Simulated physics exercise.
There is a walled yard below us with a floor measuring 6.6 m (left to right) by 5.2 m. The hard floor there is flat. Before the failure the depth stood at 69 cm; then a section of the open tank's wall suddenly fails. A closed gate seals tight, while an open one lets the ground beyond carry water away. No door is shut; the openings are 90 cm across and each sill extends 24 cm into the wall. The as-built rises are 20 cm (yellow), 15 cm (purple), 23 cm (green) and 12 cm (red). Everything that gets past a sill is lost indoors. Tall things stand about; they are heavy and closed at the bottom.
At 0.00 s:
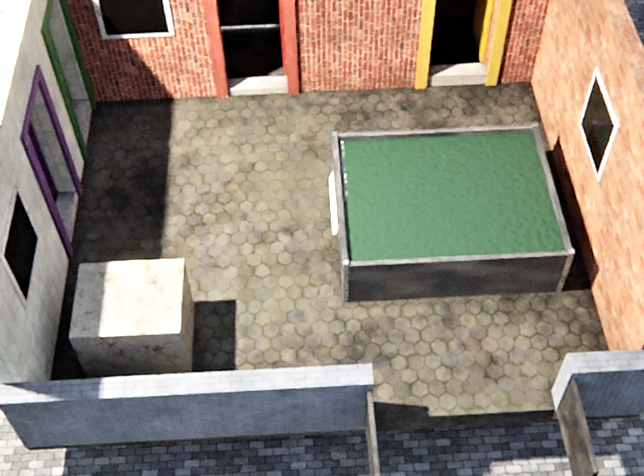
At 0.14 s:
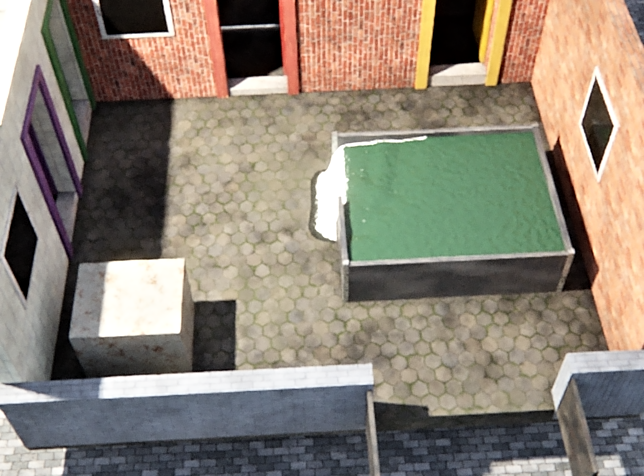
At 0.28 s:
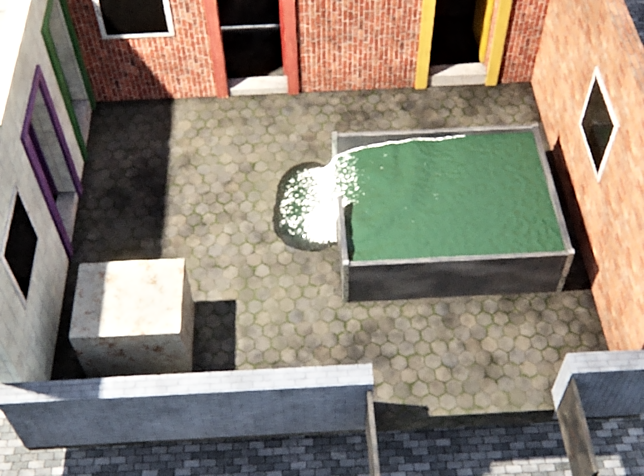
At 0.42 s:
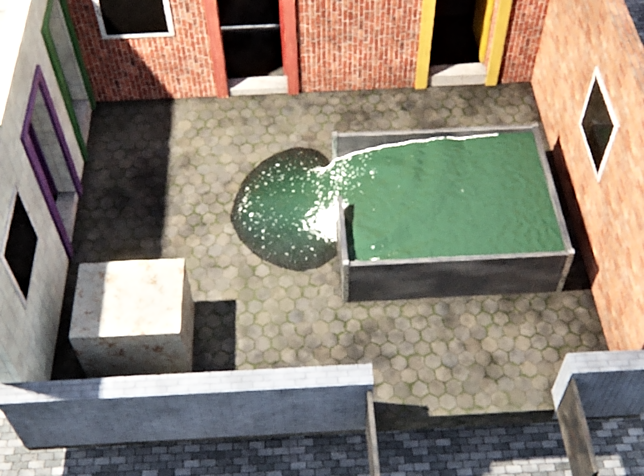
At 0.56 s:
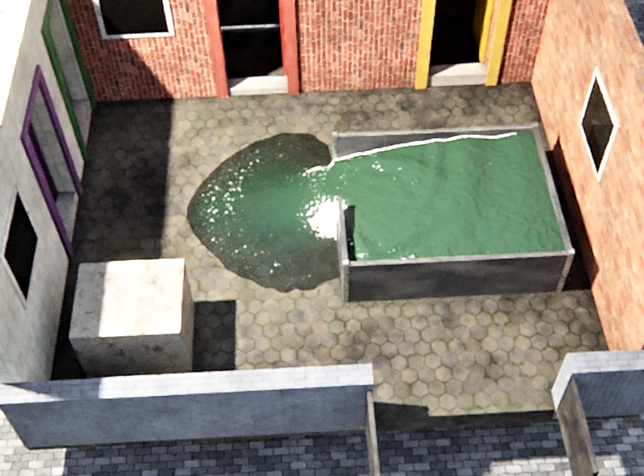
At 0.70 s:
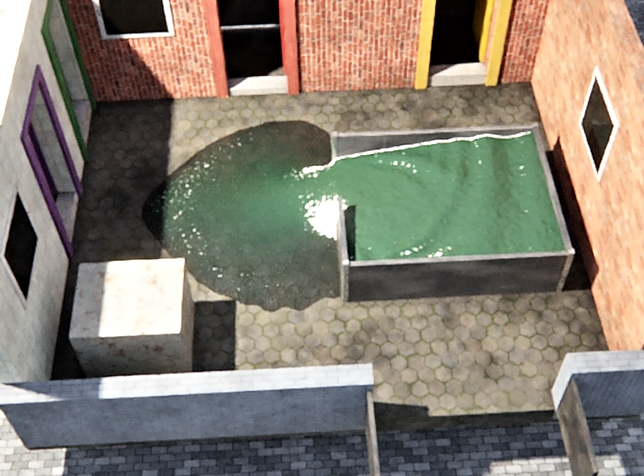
A walled yard with a flat floor of hexagonal paving is seen from high above by a camera that stays still. An open tank of green water stands at right, a pale block at lower left, with purple and green doorways left and red and yellow ones in the brick back wall. Water bursts white through the tank's left side, then spreads leftward in a widening, foam-flecked green sheet.
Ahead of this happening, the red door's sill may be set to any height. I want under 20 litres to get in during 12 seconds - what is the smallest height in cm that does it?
You would need about 12.5 cm.
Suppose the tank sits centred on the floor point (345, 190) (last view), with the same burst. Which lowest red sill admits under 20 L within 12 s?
Some 6.0 cm.
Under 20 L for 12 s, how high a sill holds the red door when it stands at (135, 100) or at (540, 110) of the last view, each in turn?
In turn: Roughly 25 cm, roughly 8.5 cm.
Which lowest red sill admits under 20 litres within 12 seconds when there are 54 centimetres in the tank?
Roughly 10.0 cm high.
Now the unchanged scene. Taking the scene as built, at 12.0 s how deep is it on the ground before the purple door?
Roughly 12.0 cm deep.
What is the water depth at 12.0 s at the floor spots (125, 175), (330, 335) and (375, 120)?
Close to 10, 8 and 4 cm, one after the other.
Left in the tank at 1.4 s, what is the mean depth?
Mean depth: Approx. 53 cm.
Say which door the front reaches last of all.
Door: Yellow.
After 1.4 s water covers 40 % of the floor, deepest (43 cm) near (331, 198); 2 cm at the red door, 0 litres in over its 12 cm sill.
After 3.0 s water covers 50 % of the floor, deepest (32 cm) near (82, 181); 9 cm at the red door, 3 litres in over its 12 cm sill.
After 12.0 s water covers 95 % of the floor, deepest (16 cm) near (491, 90); 10 cm at the red door, 22 litres in over its 12 cm sill.
At the red door as built, the water arrived by 1.4 s and peaked near 15 cm at 5.6 s.
Run again over the same 12 s with other heights there, 48 litres in over 10.5 cm, 3 litres over 14.5 cm. The limit of 20 litres is kept from about 12.5 cm up.
